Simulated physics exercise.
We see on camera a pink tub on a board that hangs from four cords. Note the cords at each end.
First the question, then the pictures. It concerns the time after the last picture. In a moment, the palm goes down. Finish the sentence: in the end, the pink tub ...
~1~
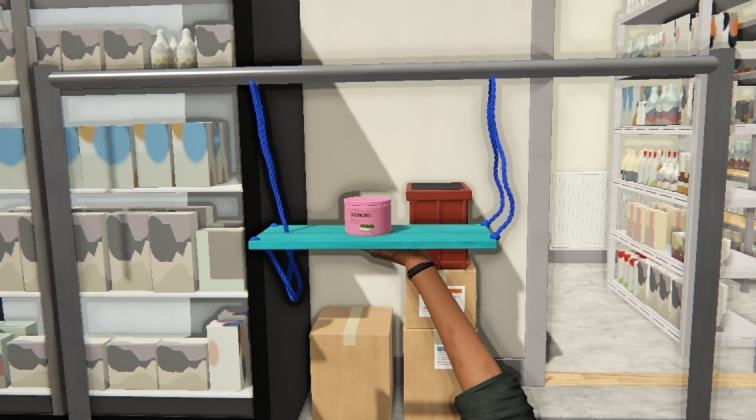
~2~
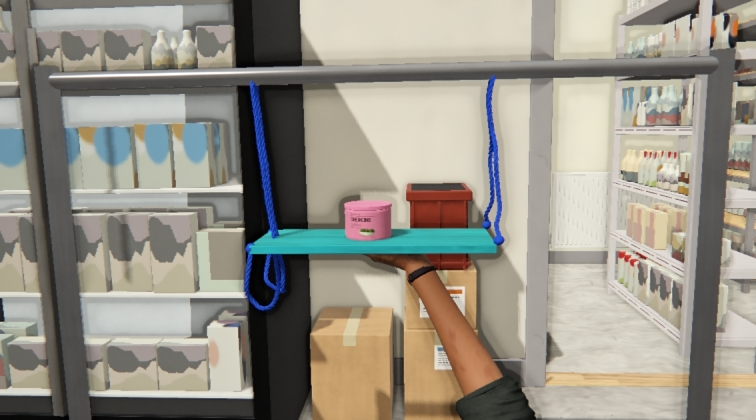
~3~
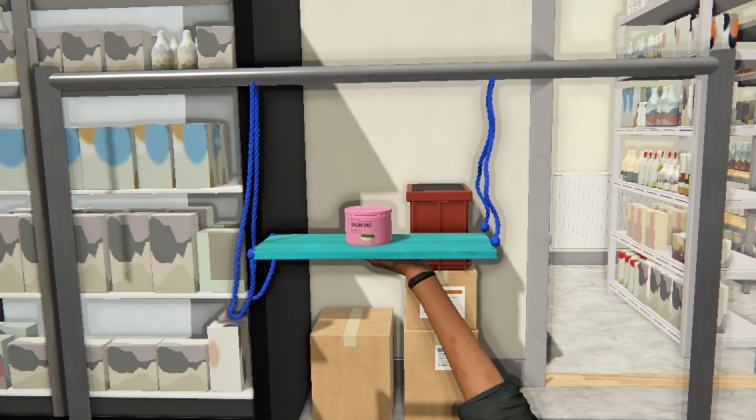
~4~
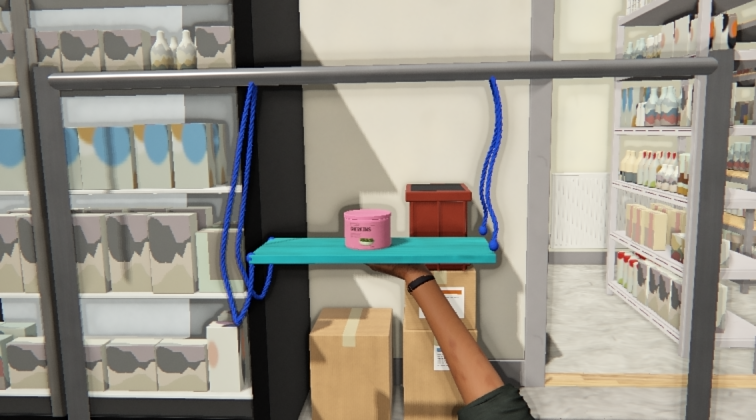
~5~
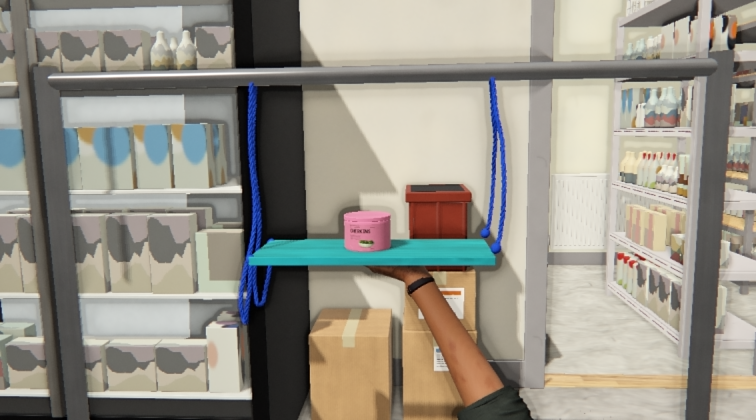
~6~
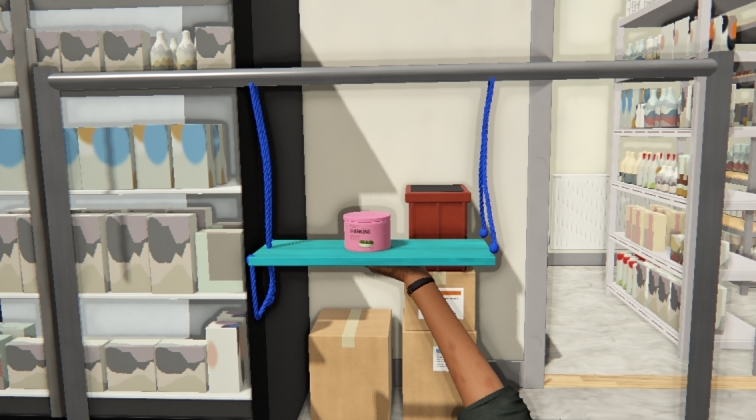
In the end, the pink tub slips off the left end.
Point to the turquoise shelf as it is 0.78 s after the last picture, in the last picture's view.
You'd spot it somewhere around (393, 310).
Then, 0.78 s on from there, board tipped 32° down to the left; tub on the floor.
Then, 1.40 s on from there, board tipped 40° down to the left; tub on the floor.
In the end, board tipped 38° down to the left; tub on the floor. The pink tub drops leftwards.
